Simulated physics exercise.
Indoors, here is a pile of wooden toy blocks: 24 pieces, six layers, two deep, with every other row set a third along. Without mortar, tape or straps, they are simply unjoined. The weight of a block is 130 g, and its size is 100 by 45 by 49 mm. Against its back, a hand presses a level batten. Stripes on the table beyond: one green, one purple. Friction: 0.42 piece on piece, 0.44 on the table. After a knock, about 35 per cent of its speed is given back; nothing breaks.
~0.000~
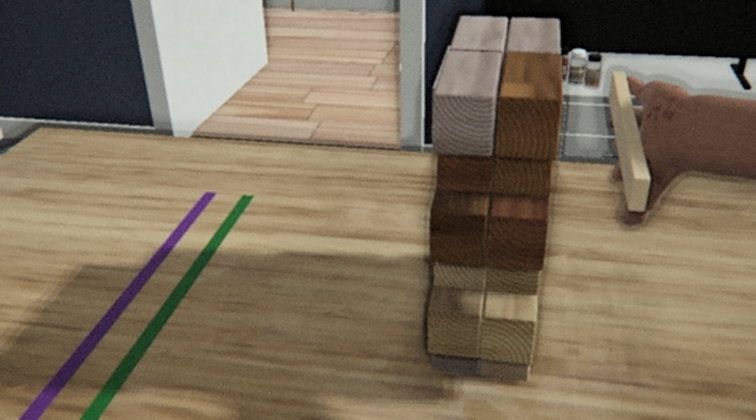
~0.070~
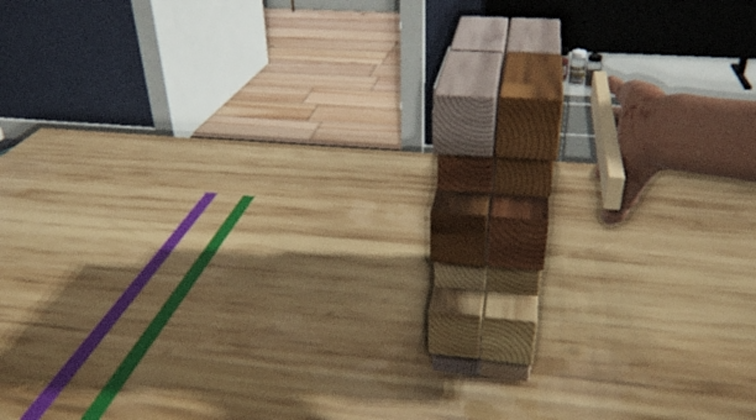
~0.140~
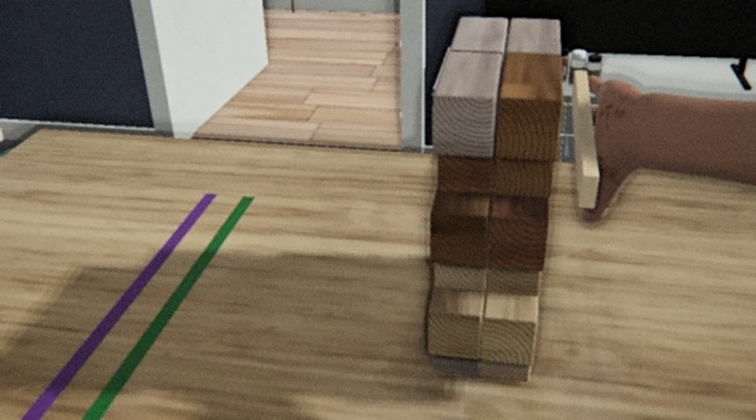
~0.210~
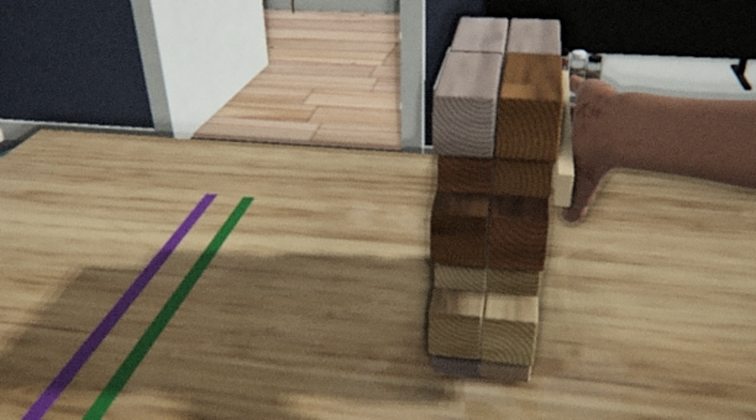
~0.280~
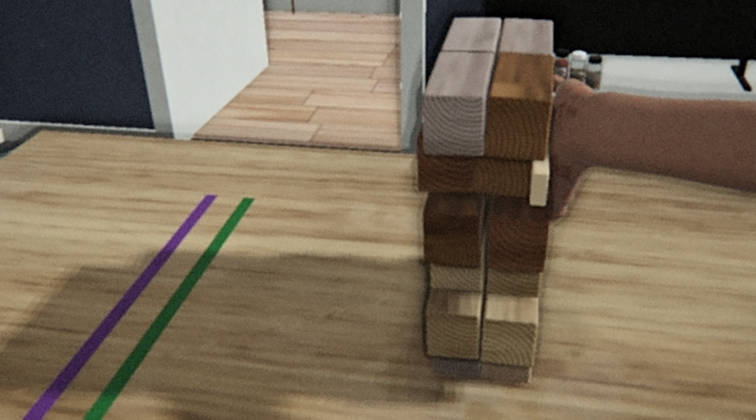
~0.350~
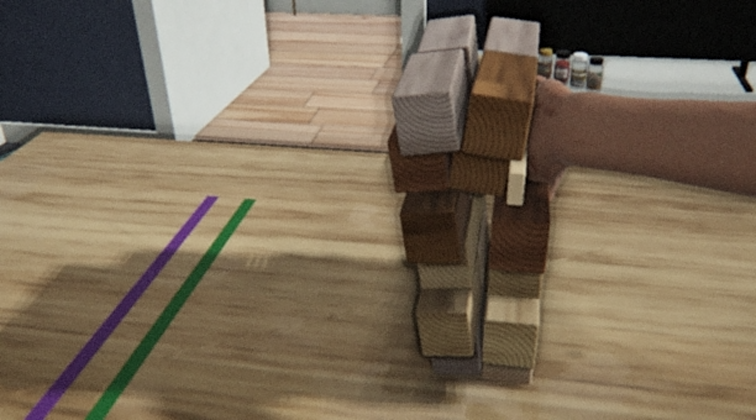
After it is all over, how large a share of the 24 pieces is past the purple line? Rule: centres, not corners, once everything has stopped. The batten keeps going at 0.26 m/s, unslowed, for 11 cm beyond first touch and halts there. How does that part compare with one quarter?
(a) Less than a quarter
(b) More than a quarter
Less than a quarter (a).
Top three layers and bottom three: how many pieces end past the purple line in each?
Top group: 2; bottom group: 0.
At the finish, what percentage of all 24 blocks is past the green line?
Close to 10 percent.
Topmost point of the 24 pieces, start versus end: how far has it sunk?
Something like 10 cm, give or take.
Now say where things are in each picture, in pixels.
In the first frame (each place is the centre of the face we see best), batten (639, 195) 57 mm from the stack; green line, near end, (142, 344); purple line, near end, (93, 338); all in place.
The second frame shows batten (614, 194) 39 mm from the stack.
The third frame shows batten (589, 192) 21 mm from the stack.
The fourth frame shows batten (564, 191) 1 mm in.
The fifth frame shows batten (539, 190) 16 mm in; 11 have shifted.
The sixth frame shows batten (516, 190) 34 mm in; green line, near end, (144, 348); purple line, near end, (95, 342); steepest lean 8°, the block at (425, 125); 16 have shifted.
By 0.52 s, none of the 24 blocks past the purple line, 16 disturbed.
When it is over (1.8 s), 2 of the 24 blocks past the purple line. That is 8 per cent.
